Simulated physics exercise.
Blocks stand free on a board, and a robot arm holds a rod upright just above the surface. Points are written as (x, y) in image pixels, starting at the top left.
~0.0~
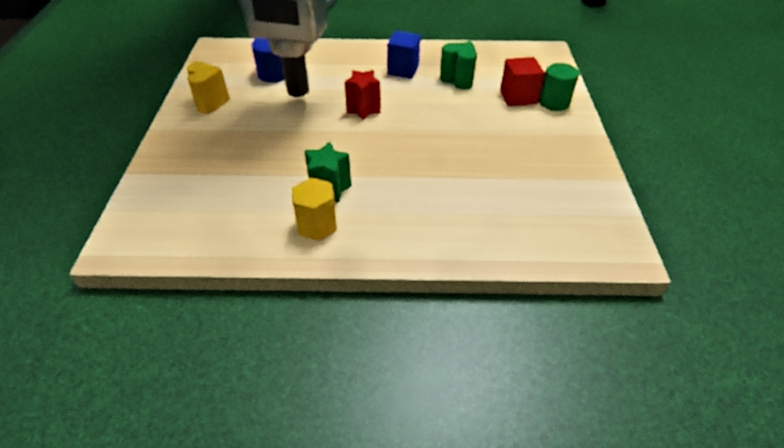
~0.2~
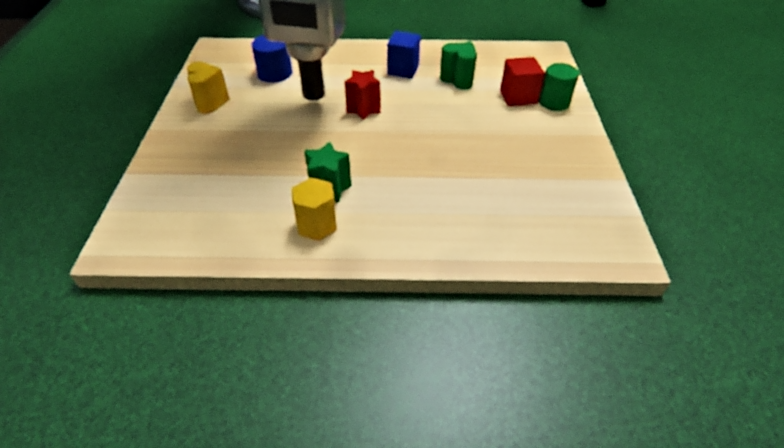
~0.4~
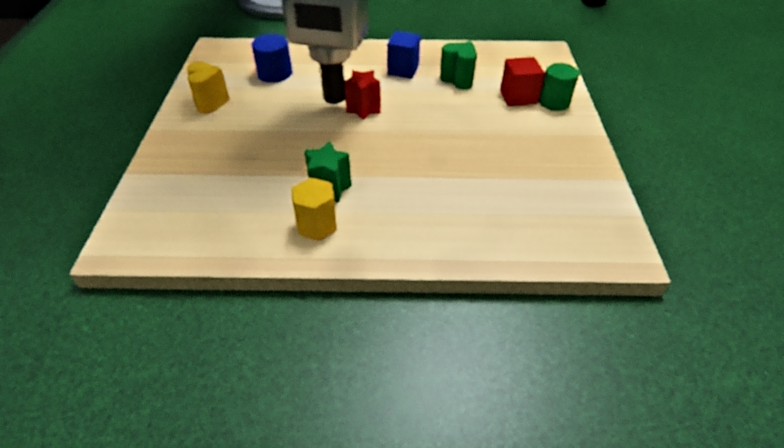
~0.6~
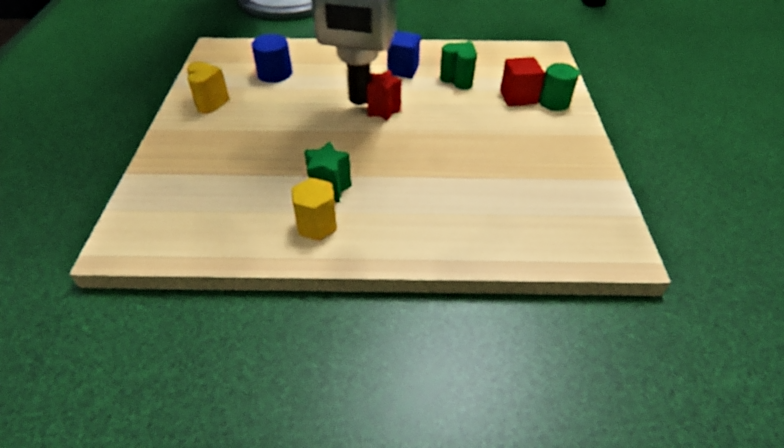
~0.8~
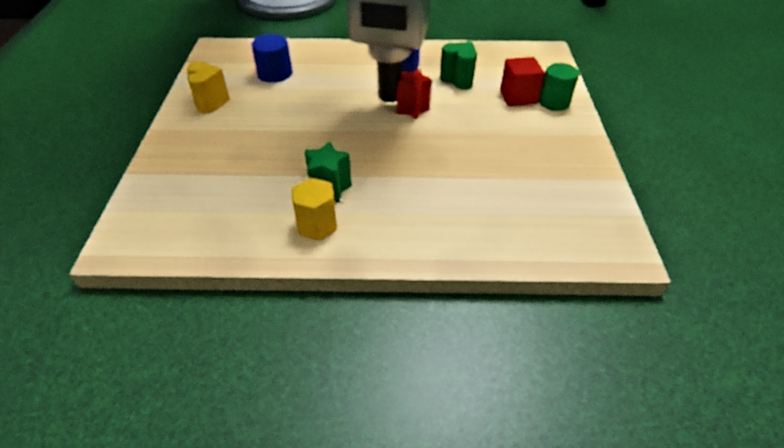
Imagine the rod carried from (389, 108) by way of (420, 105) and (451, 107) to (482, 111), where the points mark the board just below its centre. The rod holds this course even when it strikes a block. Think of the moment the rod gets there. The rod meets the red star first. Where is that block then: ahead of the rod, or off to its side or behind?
Kept ahead.
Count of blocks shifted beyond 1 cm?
One block moves more than 1 cm.
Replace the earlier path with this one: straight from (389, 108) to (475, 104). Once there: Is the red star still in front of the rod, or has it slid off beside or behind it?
Carried ahead at the end.
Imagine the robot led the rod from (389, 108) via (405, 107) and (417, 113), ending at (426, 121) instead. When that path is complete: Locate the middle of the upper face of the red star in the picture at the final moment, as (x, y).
So, by the moment the path ends, you'll find the top centre of the red star at (448, 81).
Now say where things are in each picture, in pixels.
Rod tip (298, 91); block tops, red star (362, 77); red four-sided block (525, 65); green circle (563, 70), in the first frame.
Rod (314, 95); blocks unchanged, in the second frame.
Rod (335, 98); blocks unchanged, in the third frame.
Rod (360, 99); red star (383, 79), in the fourth frame.
Rod (389, 97); red star (413, 77); red four-sided block (525, 65); green circle (563, 70), in the fifth frame.
On the path given first. One third of the way, rod (421, 94); red star (446, 76).
Two thirds of the way, rod (453, 96); red star (479, 79).
At the end, rod (484, 100); red star (512, 83), turned 15° clockwise; red four-sided block in place; green circle (566, 70).
